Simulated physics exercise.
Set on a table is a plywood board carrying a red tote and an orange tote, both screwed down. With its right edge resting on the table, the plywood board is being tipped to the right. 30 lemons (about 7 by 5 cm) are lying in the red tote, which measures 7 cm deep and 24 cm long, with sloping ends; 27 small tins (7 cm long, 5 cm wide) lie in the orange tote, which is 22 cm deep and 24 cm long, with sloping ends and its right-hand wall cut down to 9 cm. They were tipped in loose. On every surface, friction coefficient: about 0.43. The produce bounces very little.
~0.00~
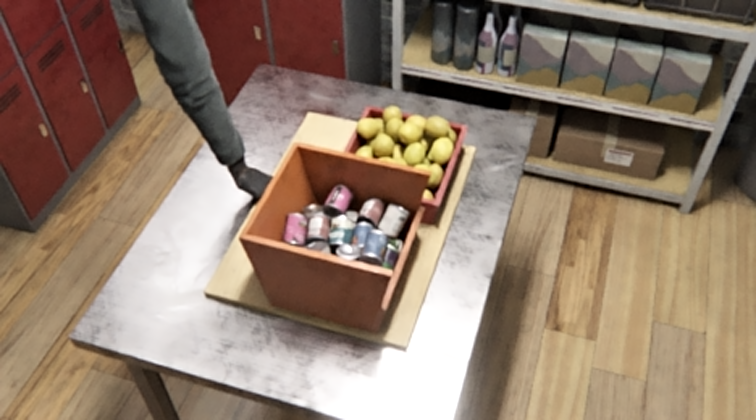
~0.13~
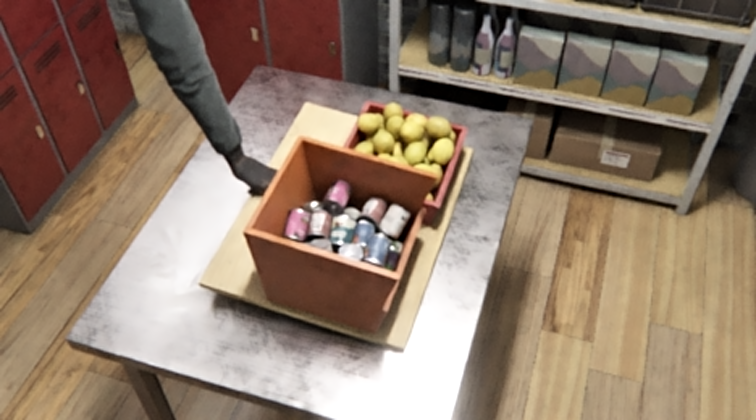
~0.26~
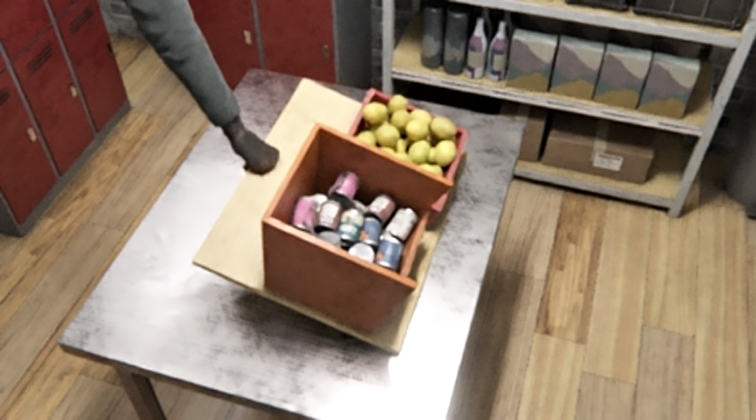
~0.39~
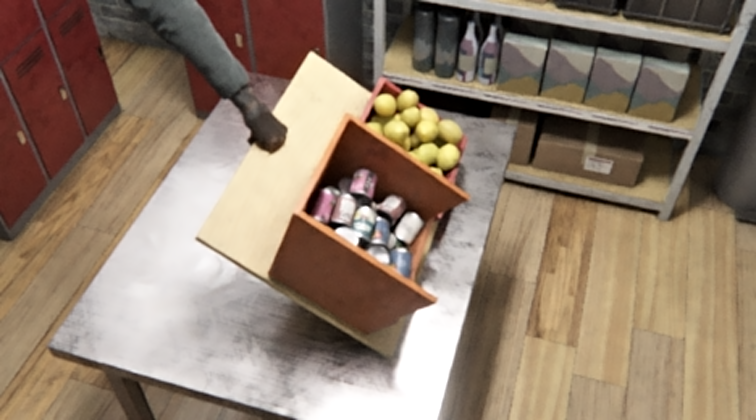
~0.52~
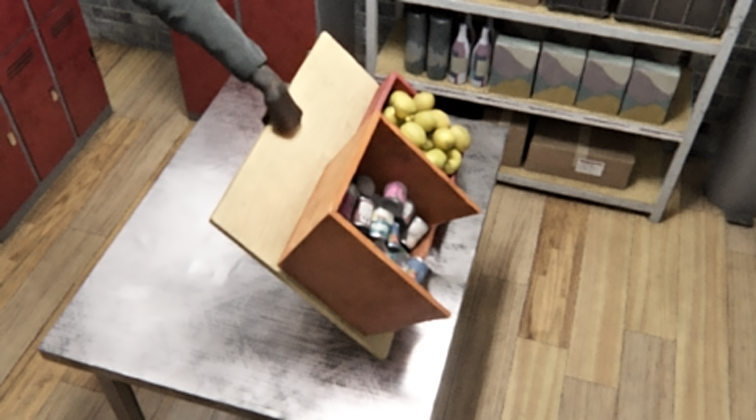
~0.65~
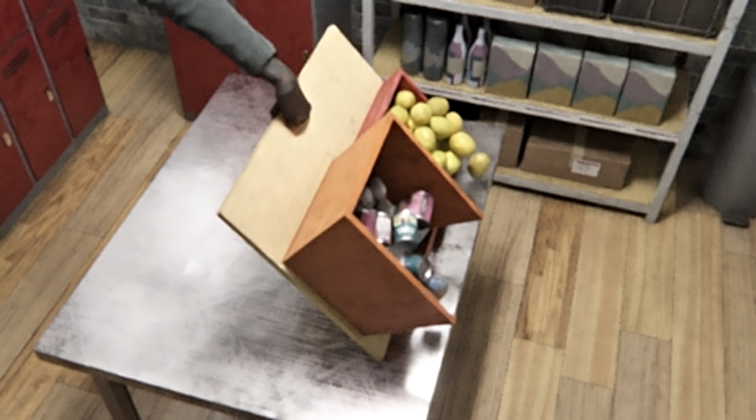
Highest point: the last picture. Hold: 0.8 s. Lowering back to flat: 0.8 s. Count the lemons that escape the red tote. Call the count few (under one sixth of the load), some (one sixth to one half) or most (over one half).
The count is some.
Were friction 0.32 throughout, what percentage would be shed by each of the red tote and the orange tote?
Red tote 40, orange tote 30 per cent.
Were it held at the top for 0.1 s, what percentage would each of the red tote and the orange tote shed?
That would cost red tote 30 per cent of its load and orange tote 40 per cent.
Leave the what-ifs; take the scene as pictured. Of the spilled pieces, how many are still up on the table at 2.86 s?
Count: Around 0.
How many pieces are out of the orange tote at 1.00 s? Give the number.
At that moment the orange tote count out stands near 6.
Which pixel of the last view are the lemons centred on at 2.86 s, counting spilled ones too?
Near (399, 173).
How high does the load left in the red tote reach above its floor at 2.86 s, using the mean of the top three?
10 cm or so.
After 1.00 s, tilt 48°; 8 of 30 out of the red tote and 6 of 27 out of the orange tote.
After 1.44 s, tilt 48°; 9 of 30 out of the red tote and 8 of 27 out of the orange tote.
After 2.06 s, tilt 7°; 9 of 30 out of the red tote and 8 of 27 out of the orange tote.
Outcome (at 2.86 s), 9 of 30 out of the red tote and 8 of 27 out of the orange tote. Asked share, 9 of 30, 30 per cent.
